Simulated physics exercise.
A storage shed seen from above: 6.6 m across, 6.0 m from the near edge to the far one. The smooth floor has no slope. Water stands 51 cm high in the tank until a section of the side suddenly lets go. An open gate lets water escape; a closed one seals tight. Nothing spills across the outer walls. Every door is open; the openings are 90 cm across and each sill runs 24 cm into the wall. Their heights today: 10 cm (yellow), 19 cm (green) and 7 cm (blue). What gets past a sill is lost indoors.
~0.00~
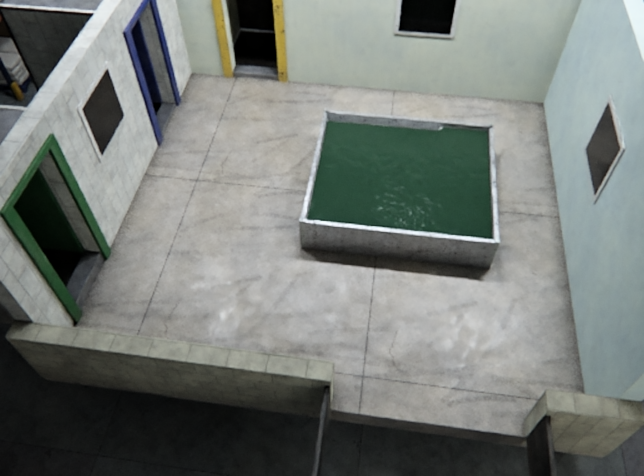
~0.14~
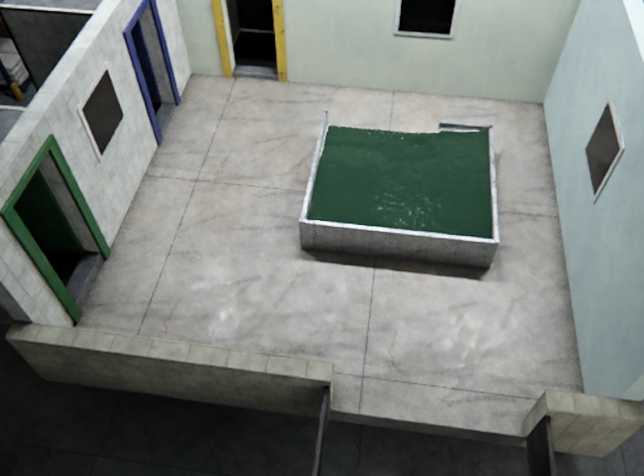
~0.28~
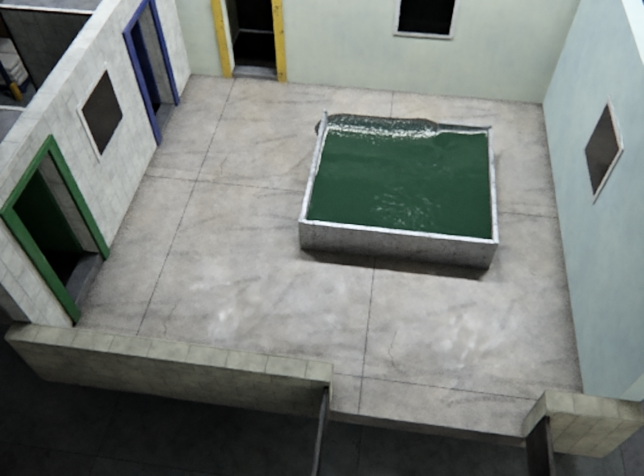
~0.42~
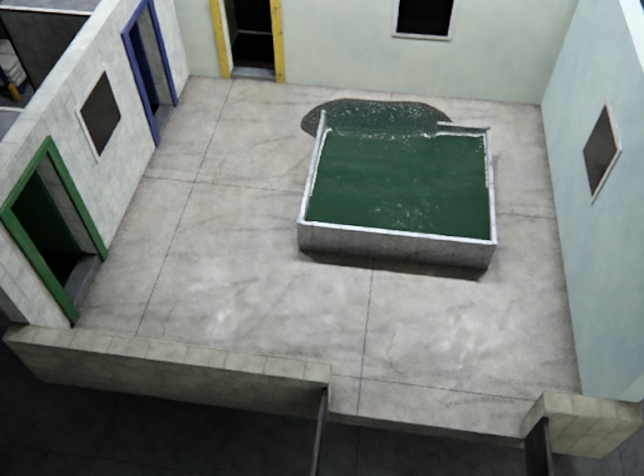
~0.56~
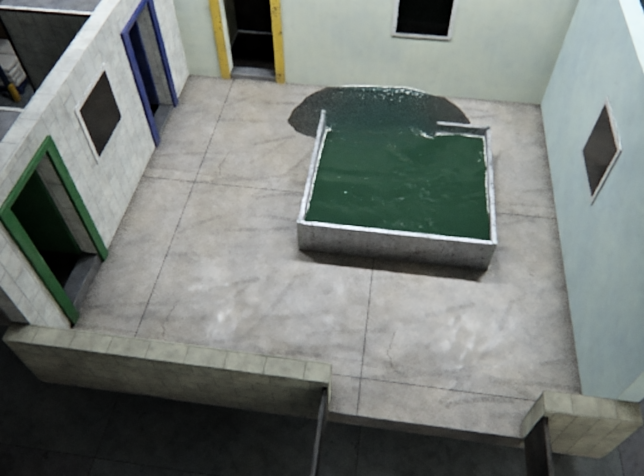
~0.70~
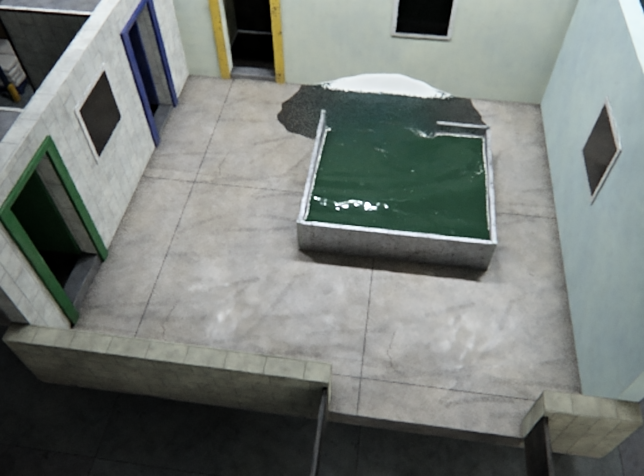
In this clip, a rectangular tank of green water in a pale room with open doorways opens along its far side, and water pours out, spreading across the floor behind it to the back wall as ripples cross the tank.
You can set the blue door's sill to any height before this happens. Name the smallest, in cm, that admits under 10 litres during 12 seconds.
Some 19 cm above the ground.
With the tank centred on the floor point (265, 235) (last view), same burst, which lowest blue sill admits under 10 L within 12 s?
Then roughly 19 cm.
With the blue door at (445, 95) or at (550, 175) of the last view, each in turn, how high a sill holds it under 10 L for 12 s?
Roughly 24 and 11.0 cm.
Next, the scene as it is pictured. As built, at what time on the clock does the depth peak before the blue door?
Near 3.4 s.
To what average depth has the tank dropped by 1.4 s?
About 36 cm.
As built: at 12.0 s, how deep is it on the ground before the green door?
About 7.5 cm.
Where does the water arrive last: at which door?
It is the green one.
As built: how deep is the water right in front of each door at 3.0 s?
Depths in cm: Yellow 13, green 0, blue 19.
After 1.4 s water covers 15 % of the floor, deepest (40 cm) near (376, 98); it has not reached the blue door.
After 3.0 s water covers 35 % of the floor, deepest (33 cm) near (184, 88); 19 cm at the blue door, 20 litres in over its 7 cm sill.
After 12.0 s water covers 100 % of the floor, deepest (12 cm) near (578, 425); 6 cm at the blue door, 173 litres in over its 7 cm sill.
At the blue door as built, the water arrived by 2.4 s and peaked near 19 cm at 3.4 s.
With a sill of 16.5 cm, 23 litres would have come in within the 12 s; with 22 cm, 2 litres. So under 10 litres takes about 19 cm.
